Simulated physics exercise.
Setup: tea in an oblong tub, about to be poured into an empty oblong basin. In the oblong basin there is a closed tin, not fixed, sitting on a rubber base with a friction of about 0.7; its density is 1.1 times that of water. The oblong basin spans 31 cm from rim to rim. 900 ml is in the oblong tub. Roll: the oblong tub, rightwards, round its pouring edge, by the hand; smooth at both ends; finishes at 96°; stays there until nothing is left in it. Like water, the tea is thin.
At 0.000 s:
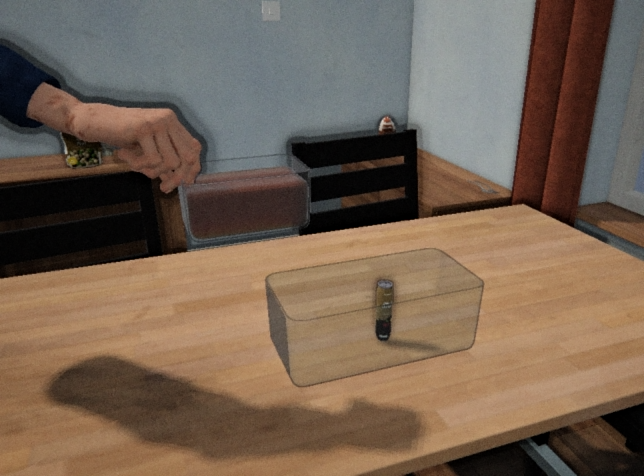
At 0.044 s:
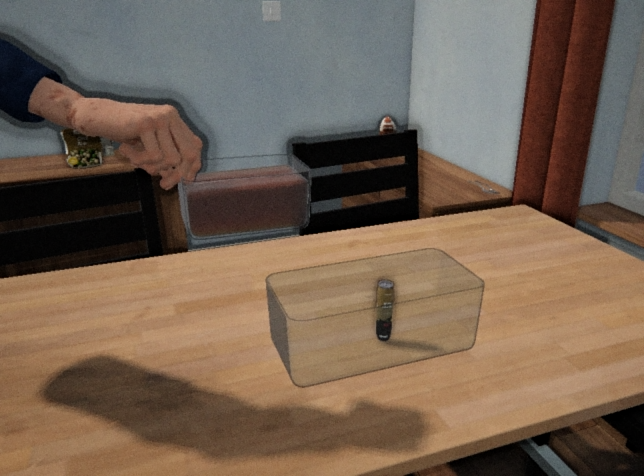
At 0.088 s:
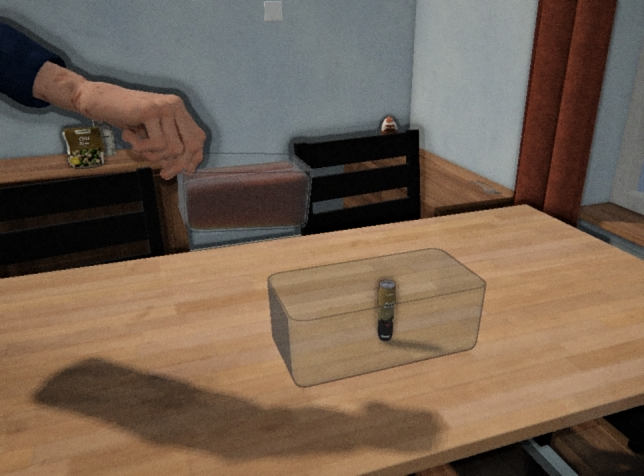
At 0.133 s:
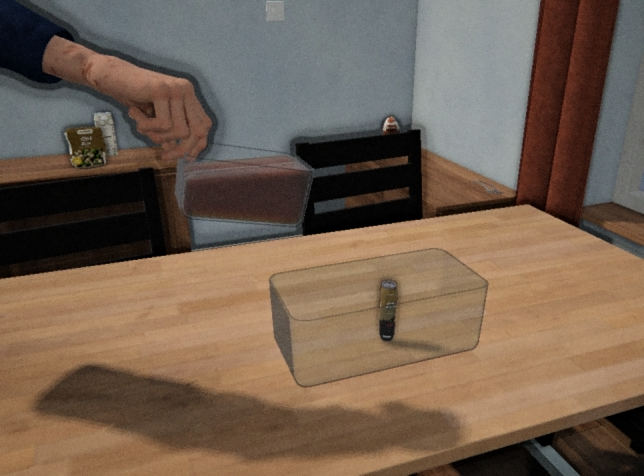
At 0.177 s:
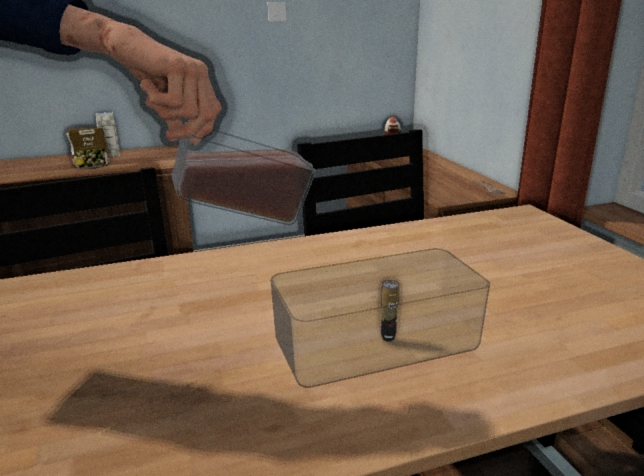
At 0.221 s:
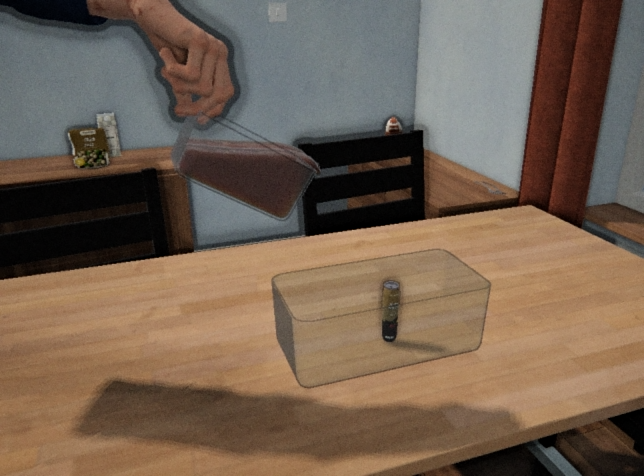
A hand tilting a translucent oblong tub of reddish-brown liquid gradually down to the right above a clear basin on a wooden table.
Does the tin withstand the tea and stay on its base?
Yes, it is still on its base.
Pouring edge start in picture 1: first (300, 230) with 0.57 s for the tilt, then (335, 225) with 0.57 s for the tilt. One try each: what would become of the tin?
Try 1: Tipped over; try 2: Still standing.
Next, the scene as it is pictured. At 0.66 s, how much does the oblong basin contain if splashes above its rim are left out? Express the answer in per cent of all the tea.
The fraction sits near 54 in a hundred.
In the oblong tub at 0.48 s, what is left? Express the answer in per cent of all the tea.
Roughly 42 per cent.
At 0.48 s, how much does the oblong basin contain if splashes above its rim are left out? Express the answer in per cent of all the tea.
Roughly 4 per cent.
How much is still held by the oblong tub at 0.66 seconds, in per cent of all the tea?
About 6 per cent.
By 0.48 s the tilt is 90° and 41 per cent is still to pour; the tin stands where it began.
By 0.66 s the tilt is 96° and 6 per cent is still to pour; the tin stands where it began.
By 0.86 s the tilt is 96° and 2 per cent is still to pour; the tin stands where it began.
By 1.07 s the tilt is 96° and 1 per cent is still to pour; the tin stands where it began.
At rest the tin stands where it began.
